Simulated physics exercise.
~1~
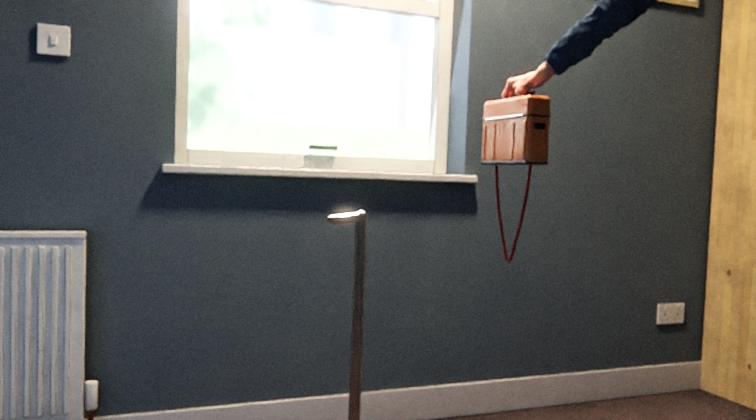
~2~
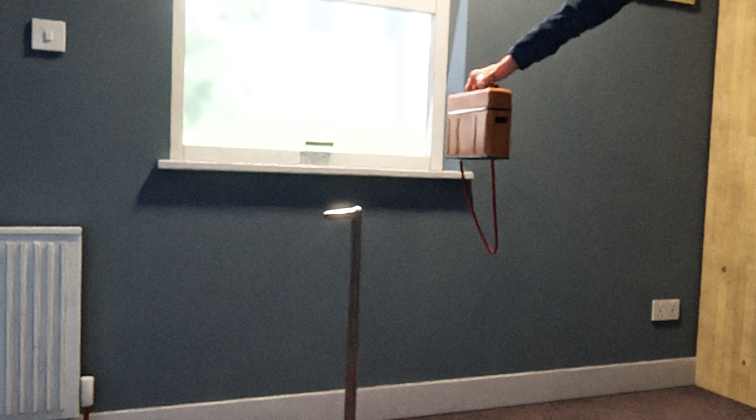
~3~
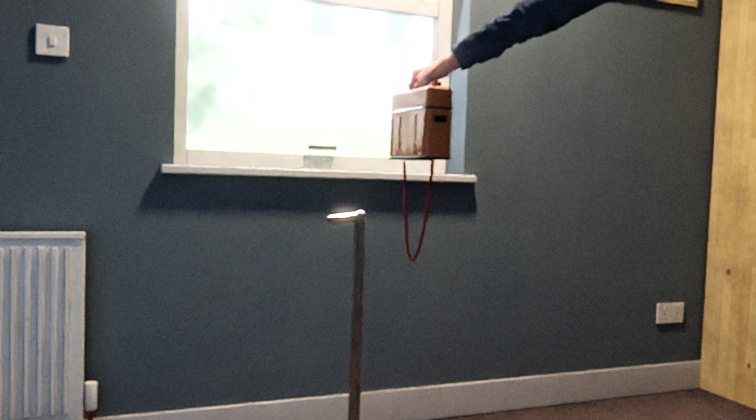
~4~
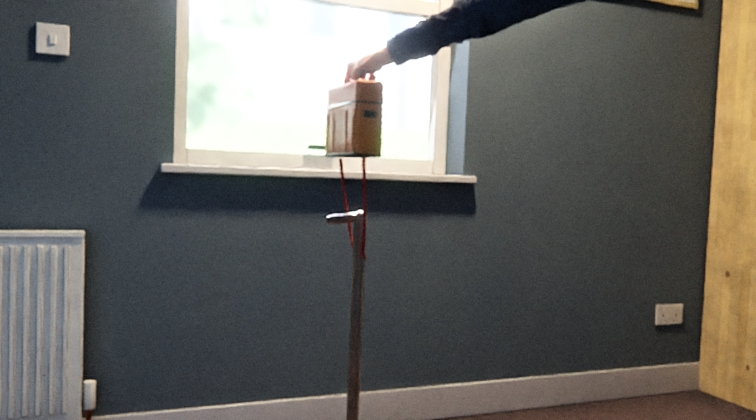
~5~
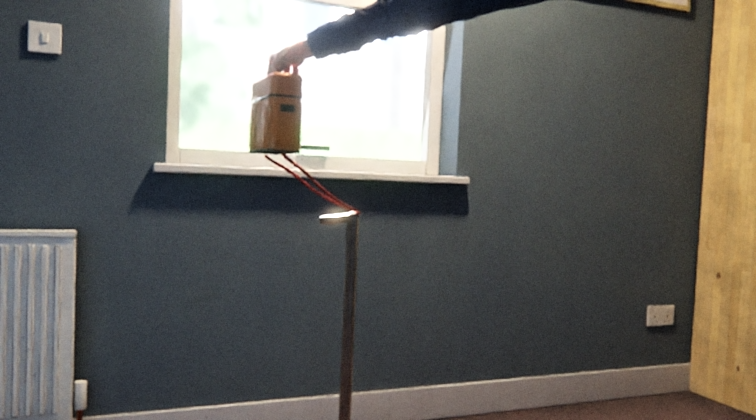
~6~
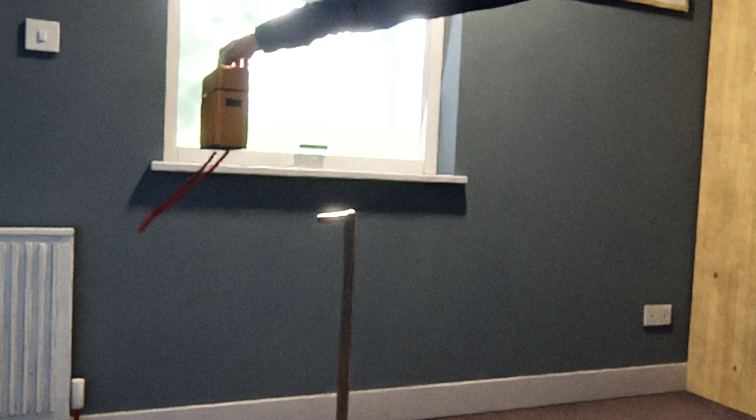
An arm in a dark blue sleeve reaches in from the upper right of a room with blue-grey walls, holding an orange-brown case by its top, with a thin red loop dangling beneath. A bright window sits behind, with a white radiator at the left and a slim post topped by a short bar standing in the middle. The hand carries the case steadily leftward, and the loop meets the top of the post. The loop trails back toward the post as the case moves on, then swings out to the left, free, leaving the case held clear beyond the still-standing post.
